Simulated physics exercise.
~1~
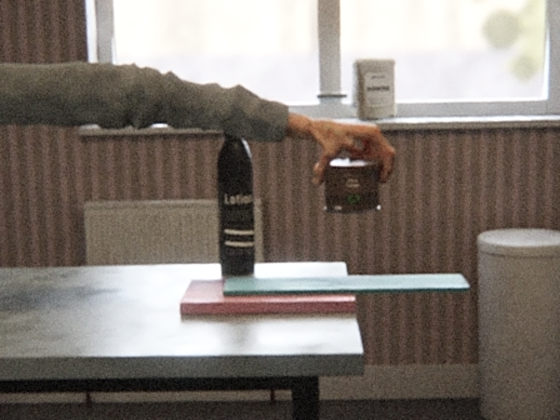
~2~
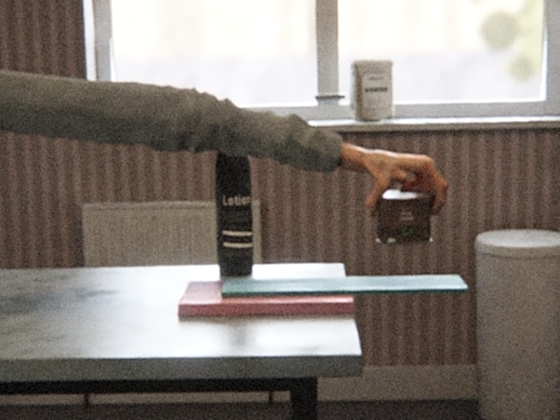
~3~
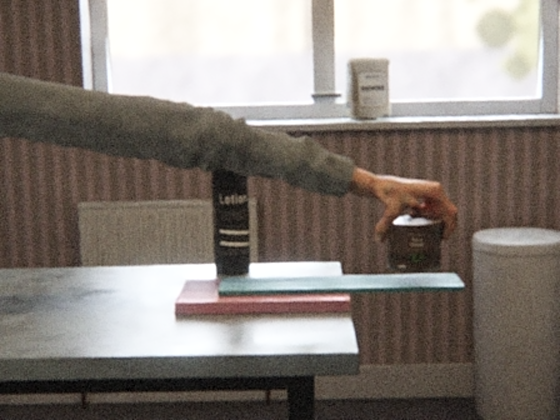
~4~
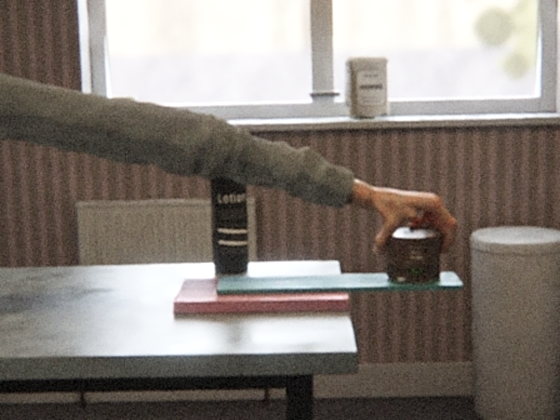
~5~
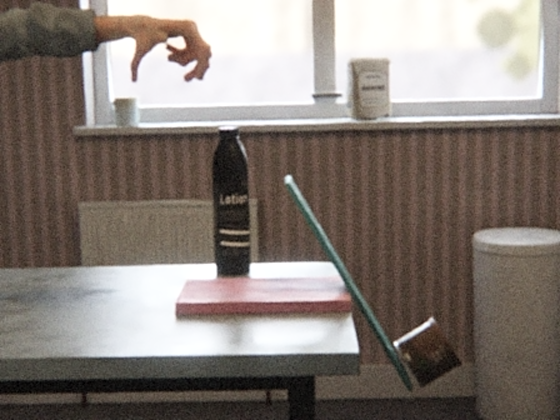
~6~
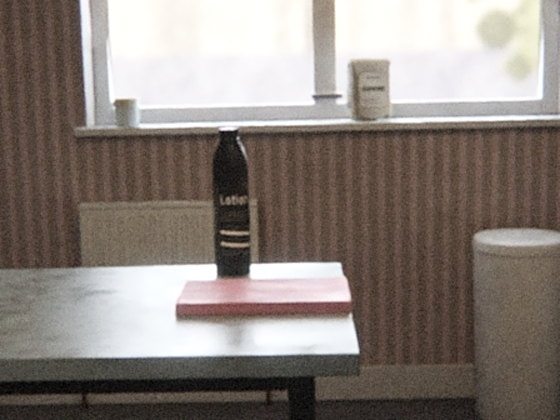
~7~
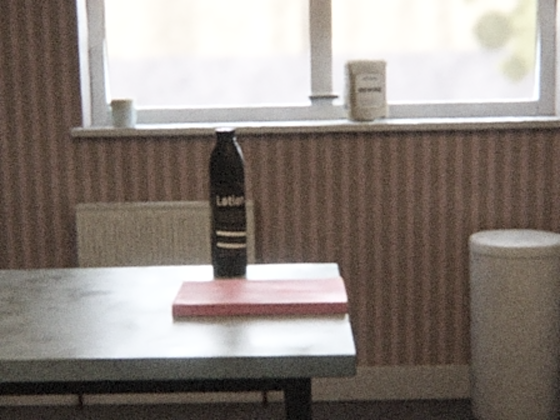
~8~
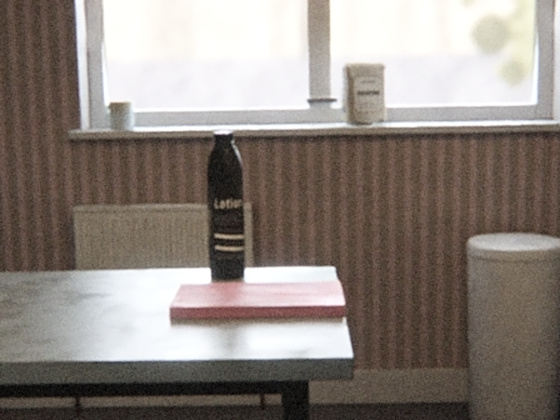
In this clip, a hand lowers a brown tub onto the overhanging right end of a turquoise board and lets go; the board tips off the table edge with the tub, and both drop from view, leaving the pink slab and black bottle in place.
